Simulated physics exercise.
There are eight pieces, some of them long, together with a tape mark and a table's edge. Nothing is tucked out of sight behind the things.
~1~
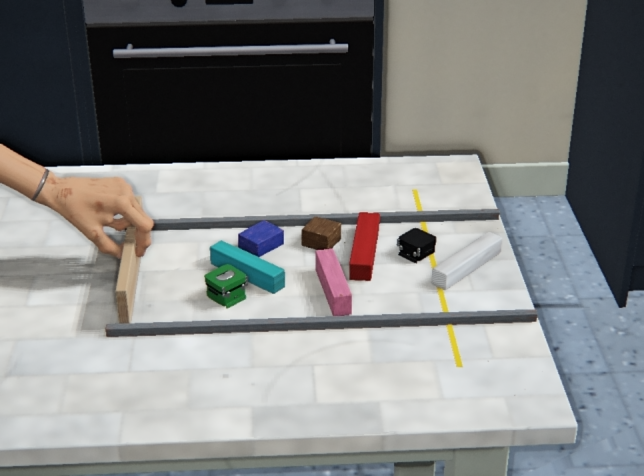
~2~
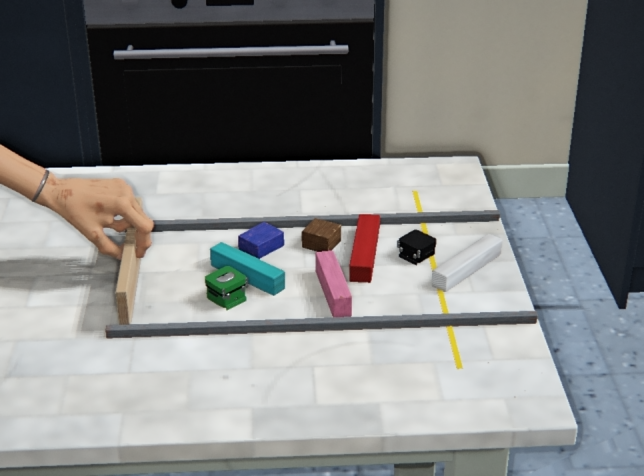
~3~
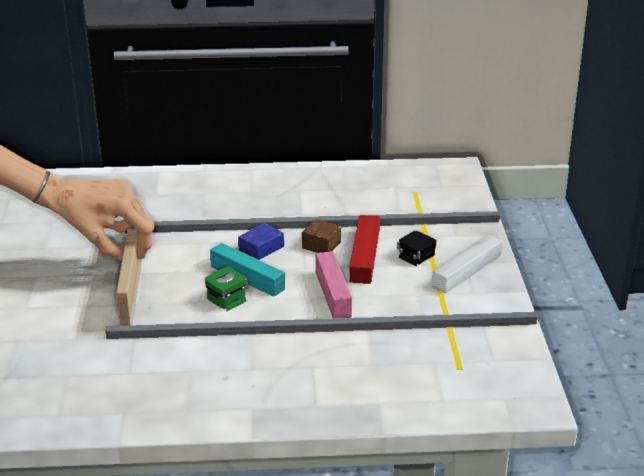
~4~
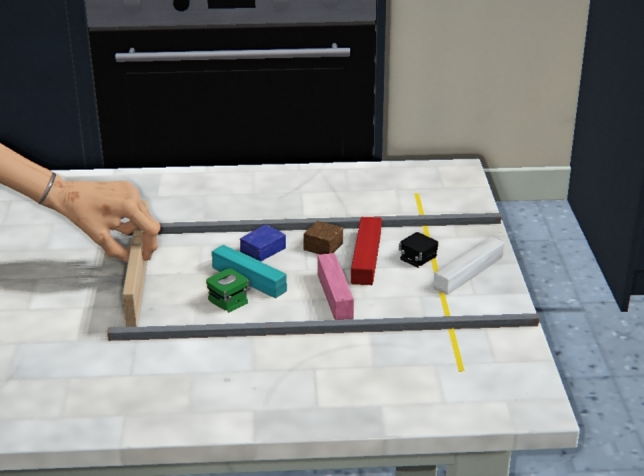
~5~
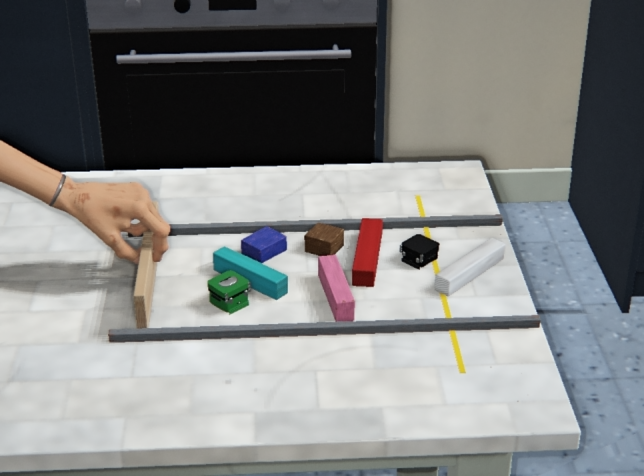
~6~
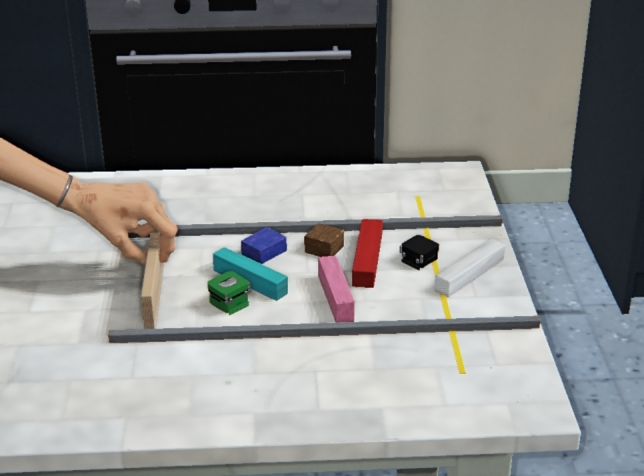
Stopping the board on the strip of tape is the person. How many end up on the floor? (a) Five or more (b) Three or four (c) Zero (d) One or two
d, one or two.
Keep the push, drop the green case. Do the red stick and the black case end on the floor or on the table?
I'd say the red stick stays where it is, while the black case ends up down.
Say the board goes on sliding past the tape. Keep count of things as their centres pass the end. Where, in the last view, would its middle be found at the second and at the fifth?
At (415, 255) for the second, at (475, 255) for the fifth.
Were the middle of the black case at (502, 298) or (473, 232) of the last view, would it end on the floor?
Trial 1: Over the edge; trial 2: Over the edge.
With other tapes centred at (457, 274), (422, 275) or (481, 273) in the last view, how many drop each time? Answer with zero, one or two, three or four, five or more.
Per place, in order: Either three or four; just one or two; five or more.
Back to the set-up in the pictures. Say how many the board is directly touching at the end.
That number would be 3.
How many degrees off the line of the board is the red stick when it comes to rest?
The angle is about 0 degrees.
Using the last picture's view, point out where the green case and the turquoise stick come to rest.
(465, 290) and (464, 267), roughly.
Soon after, none off yet; white stick at rest near (470, 267); black case at rest near (420, 253); red stick at rest near (368, 252).
Then, none off yet; white stick at rest near (470, 267); black case moved about its own width near (444, 252); red stick moved a little near (413, 247).
By the end, the number that fall off is one or two; fallen, black case and white stick.
